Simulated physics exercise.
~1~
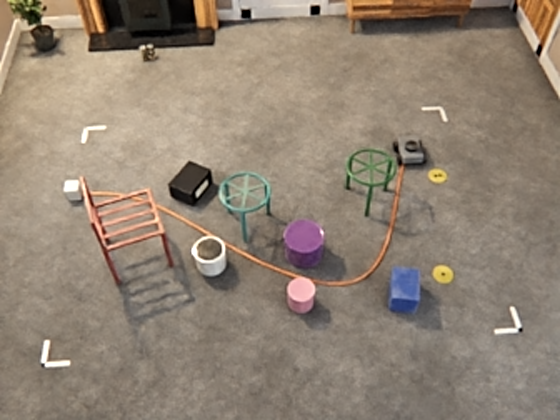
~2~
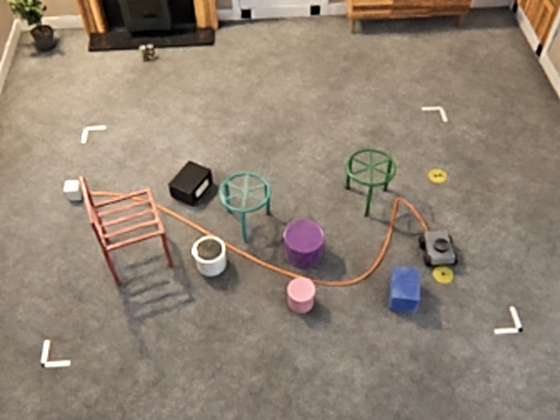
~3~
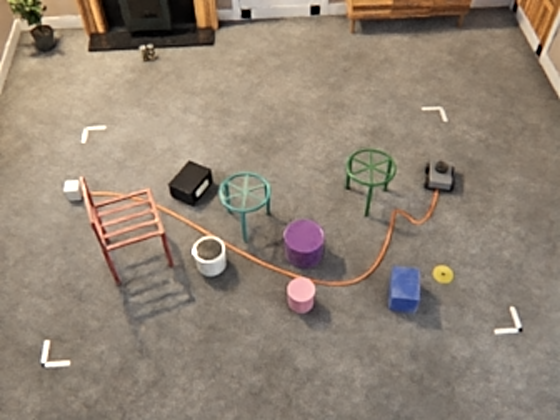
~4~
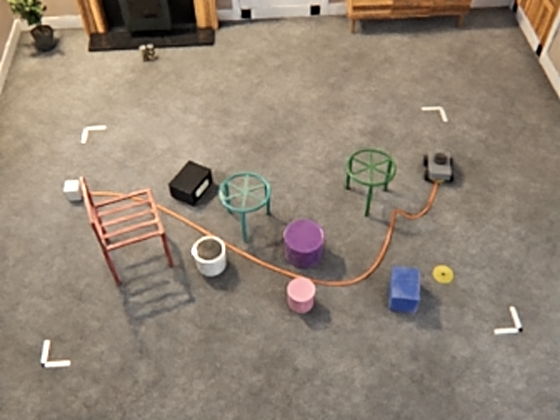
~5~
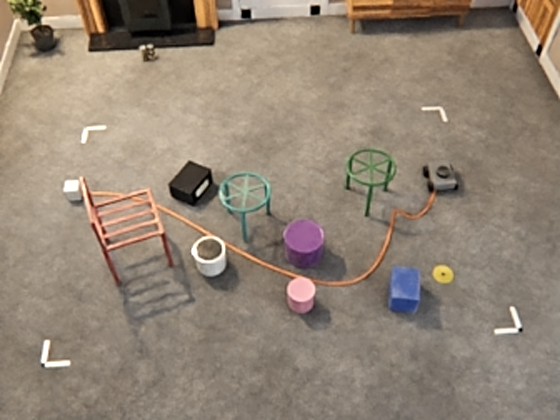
A small cart trailing an orange lead rolled down the right side of the grey floor to the yellow mark near the blue crate, then went back up to the other mark and turned slightly there, while everything else stayed put.
